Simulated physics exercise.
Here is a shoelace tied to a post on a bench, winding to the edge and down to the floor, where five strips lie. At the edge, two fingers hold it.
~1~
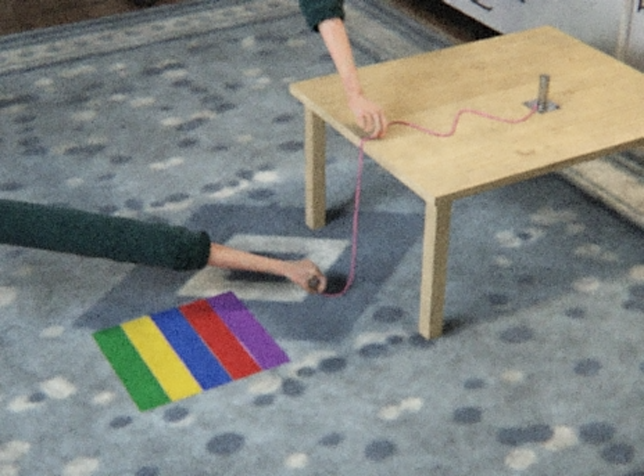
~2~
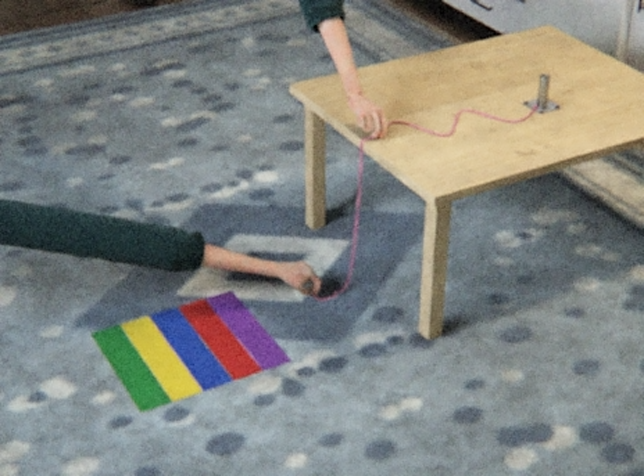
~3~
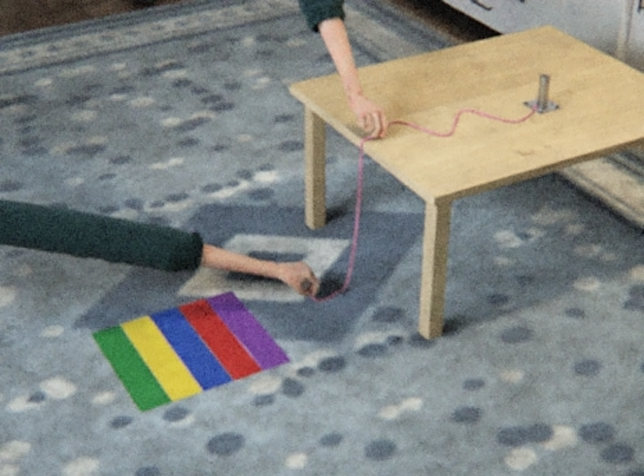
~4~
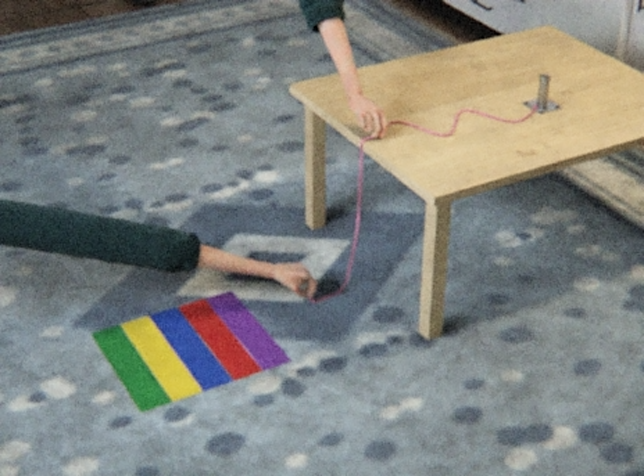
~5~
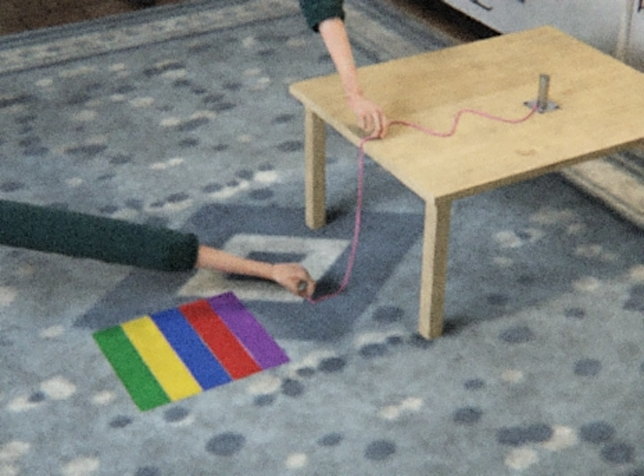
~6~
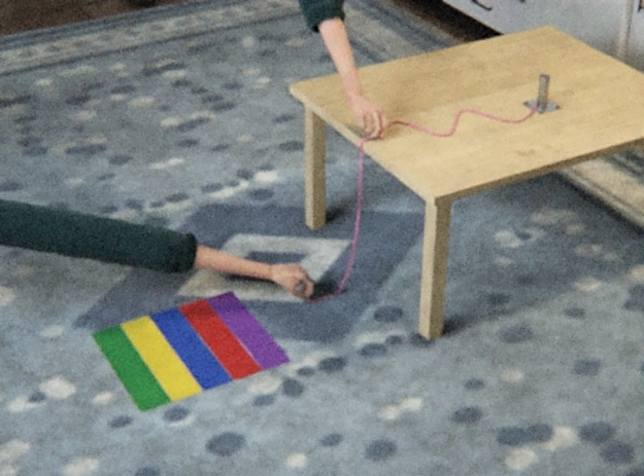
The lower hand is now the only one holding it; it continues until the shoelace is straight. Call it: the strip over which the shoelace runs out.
Green.
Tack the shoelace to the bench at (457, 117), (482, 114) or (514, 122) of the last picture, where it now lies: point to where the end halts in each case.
First try (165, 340), second try (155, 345), third try (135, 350).
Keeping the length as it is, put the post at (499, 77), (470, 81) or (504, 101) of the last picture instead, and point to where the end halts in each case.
The first try gives (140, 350), the second (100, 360) and the third (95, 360).
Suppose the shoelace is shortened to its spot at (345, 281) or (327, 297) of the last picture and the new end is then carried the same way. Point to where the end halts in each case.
Case by case: (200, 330), then (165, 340).
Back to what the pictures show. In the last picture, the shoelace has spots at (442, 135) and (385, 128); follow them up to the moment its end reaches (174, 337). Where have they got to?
The first goes to (390, 137), the other to (350, 186).
Soon after, end near (174, 337); over blue.
Then, end near (145, 346); over yellow.
At full stretch, end near (127, 352); over green. It gets as far as the green strip.
